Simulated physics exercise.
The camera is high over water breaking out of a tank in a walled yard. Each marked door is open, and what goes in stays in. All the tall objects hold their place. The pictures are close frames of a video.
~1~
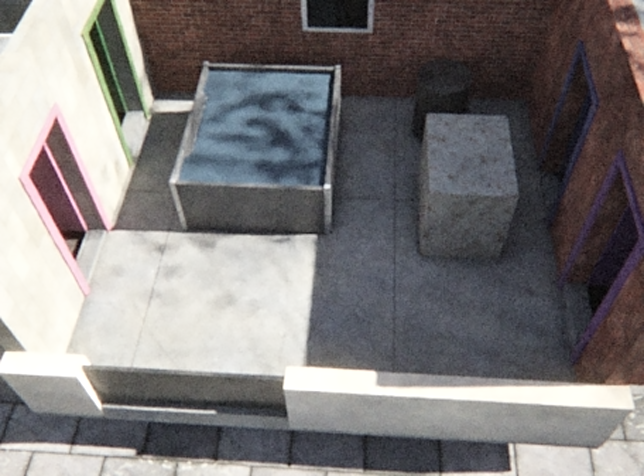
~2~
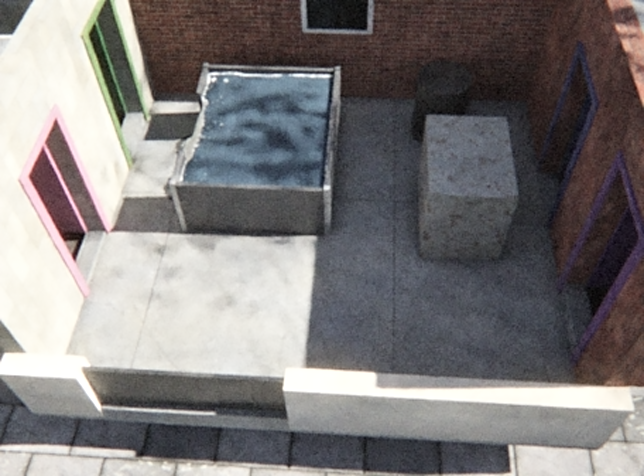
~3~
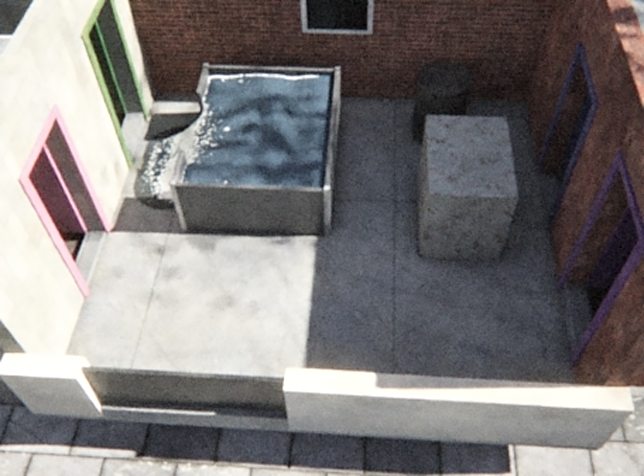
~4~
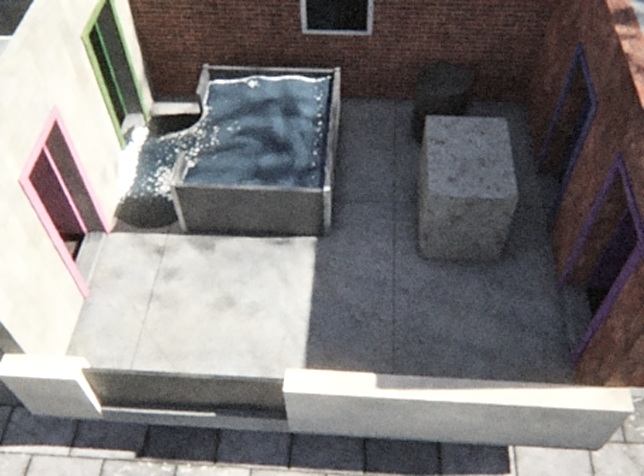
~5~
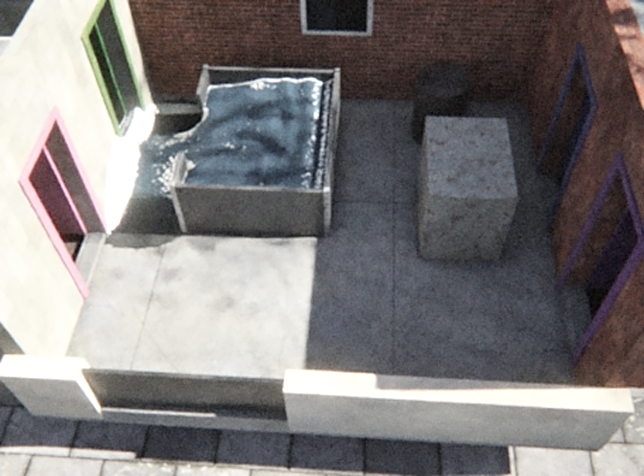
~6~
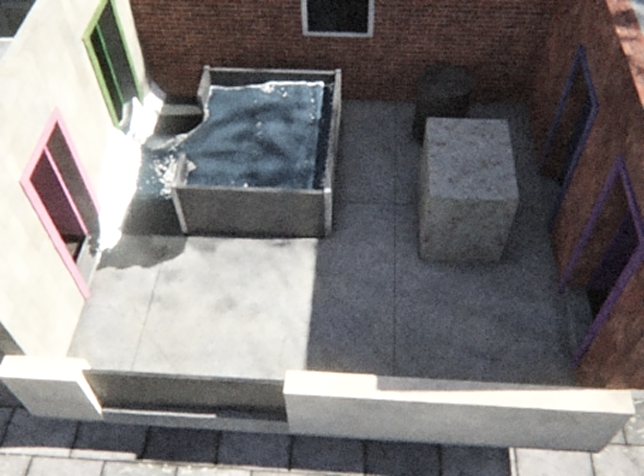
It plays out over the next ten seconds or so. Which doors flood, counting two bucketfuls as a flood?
The green door floods; the purple door holds within the limit; the pink door floods; the blue door floods.
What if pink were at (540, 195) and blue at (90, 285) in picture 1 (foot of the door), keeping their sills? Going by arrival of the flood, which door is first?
I say the green door.
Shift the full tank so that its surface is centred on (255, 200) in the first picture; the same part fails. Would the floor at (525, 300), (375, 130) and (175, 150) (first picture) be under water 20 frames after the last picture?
In turn: Dry, awash, awash.
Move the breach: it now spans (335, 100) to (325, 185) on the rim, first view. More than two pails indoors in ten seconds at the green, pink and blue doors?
Green keeps below it; pink lets more in; blue floods.
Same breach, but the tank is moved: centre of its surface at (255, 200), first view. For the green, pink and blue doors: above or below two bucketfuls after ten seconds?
In short: The green door is under, the pink door passes that mark, the blue door goes over.
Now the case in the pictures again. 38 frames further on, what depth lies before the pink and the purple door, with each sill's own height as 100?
Near 120 and 80 in a hundred.
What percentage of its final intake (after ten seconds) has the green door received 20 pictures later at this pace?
About 90 per cent.
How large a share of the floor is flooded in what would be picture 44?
Some 95 per cent.
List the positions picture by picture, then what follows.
The first frame shows the tank at (262, 125) is whole and still.
In the second frame, the front is at a hidden place, out from the gap at (200, 150).
In the third frame, the front is at (155, 142), out from the gap at (200, 153).
In the fourth frame, the front is at (116, 209), out from the gap at (200, 155).
In the fifth frame, the front is at (107, 237), out from the gap at (200, 156).
In the sixth frame, the front is at (99, 263), out from the gap at (201, 155).
A moment on, water covers 25 % of the floor; the green door far over two buckets in, the purple door not reached, the pink door under two buckets in, the blue door not reached.
Next, water covers 40 % of the floor; the green door far over two buckets in, the purple door not reached, the pink door under two buckets in, the blue door not reached.
Then, water covers 65 % of the floor; the green door far over two buckets in, the purple door not reached, the pink door over two buckets in, the blue door not reached.
Later, water covers 95 % of the floor; the green door far over two buckets in, the purple door wet at the sill, nothing in, the pink door over two buckets in, the blue door under two buckets in.
In the end, water covers 100 % of the floor; the green door far over two buckets in, the purple door wet at the sill, nothing in, the pink door over two buckets in, the blue door far over two buckets in.
